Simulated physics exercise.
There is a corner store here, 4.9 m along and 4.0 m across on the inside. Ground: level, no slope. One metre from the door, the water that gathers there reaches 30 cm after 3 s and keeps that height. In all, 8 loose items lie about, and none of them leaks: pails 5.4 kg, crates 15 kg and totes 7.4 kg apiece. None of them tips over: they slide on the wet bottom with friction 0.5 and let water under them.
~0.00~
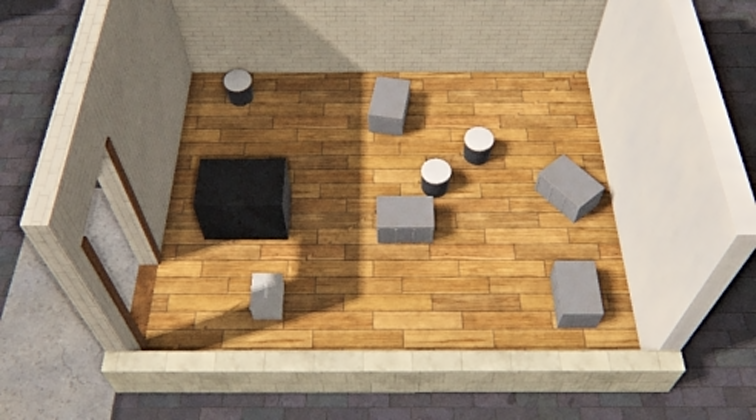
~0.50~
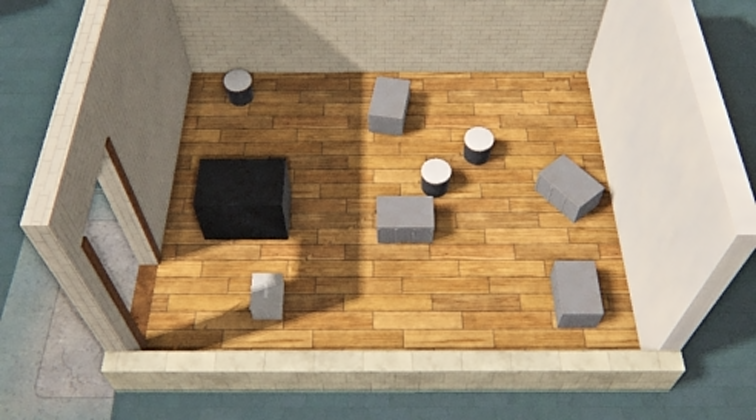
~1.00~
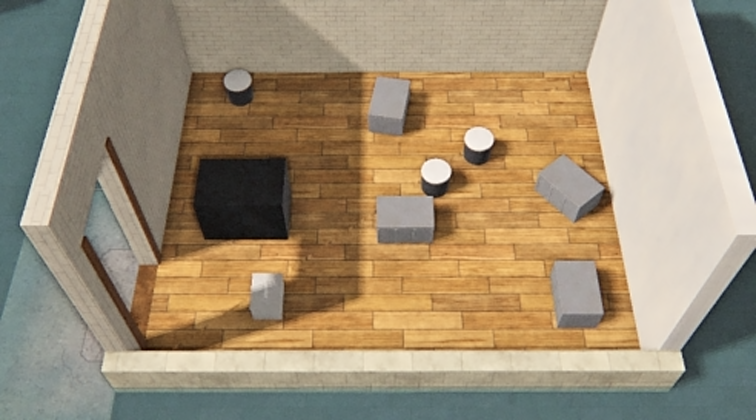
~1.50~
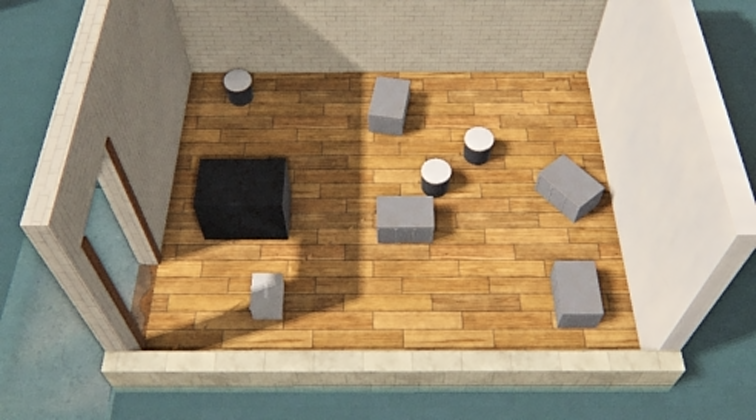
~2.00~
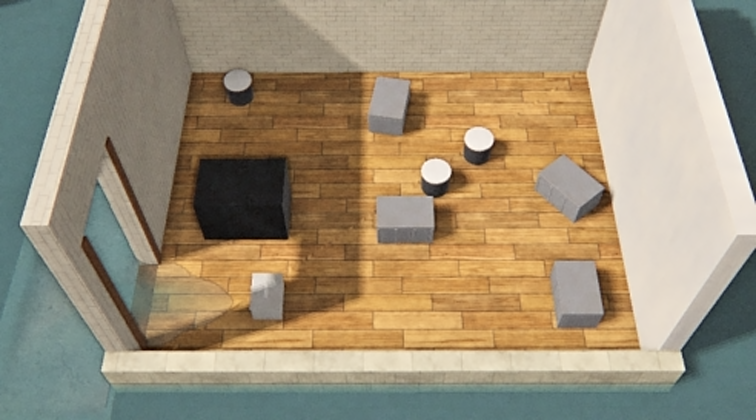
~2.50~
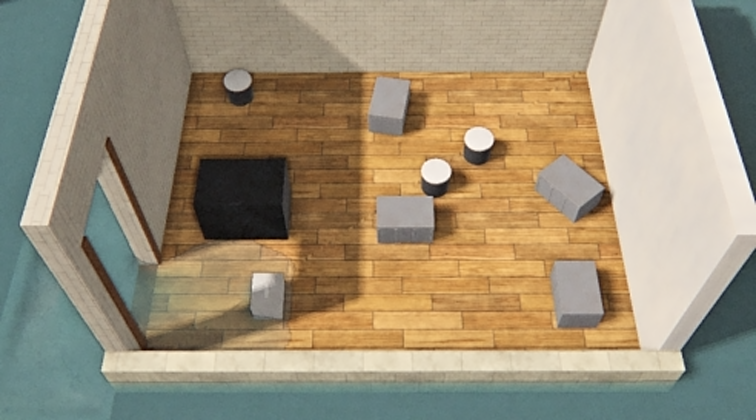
Corner store with wood floor, water covering the ground outside, then spreading thinly through the left doorway around a still grey block.
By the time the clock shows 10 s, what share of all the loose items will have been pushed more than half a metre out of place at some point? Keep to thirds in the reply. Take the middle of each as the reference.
My answer: One to two thirds.
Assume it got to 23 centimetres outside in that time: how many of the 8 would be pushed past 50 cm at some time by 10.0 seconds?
The answer would then be 3.
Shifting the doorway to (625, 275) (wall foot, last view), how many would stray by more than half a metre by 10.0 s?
That would give 5.
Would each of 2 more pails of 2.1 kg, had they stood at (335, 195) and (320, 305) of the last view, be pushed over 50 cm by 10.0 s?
In that order: Within the mark, beyond the mark.
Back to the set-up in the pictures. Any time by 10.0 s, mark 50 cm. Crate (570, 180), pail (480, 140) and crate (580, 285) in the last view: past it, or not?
One by one: Above; below; above.
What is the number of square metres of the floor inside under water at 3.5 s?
Roughly 4.5 m2 of it is wet.
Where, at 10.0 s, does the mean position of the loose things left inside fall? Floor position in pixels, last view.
Centre of the remaining things: Roughly (407, 130).
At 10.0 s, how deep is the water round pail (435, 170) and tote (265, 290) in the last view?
Depths: Near 7 cm, then near 13 cm.
After 3.5 s 1 of 8 are over 50 cm from their spots; 0 afloat.
After 4.5 s 1 of 8 are over 50 cm from their spots; 0 afloat.
After 7.0 s 3 of 8 are over 50 cm from their spots; 2 afloat.
After 10.0 s 5 of 8 are over 50 cm from their spots, and 5 have been at some point; 5 afloat.
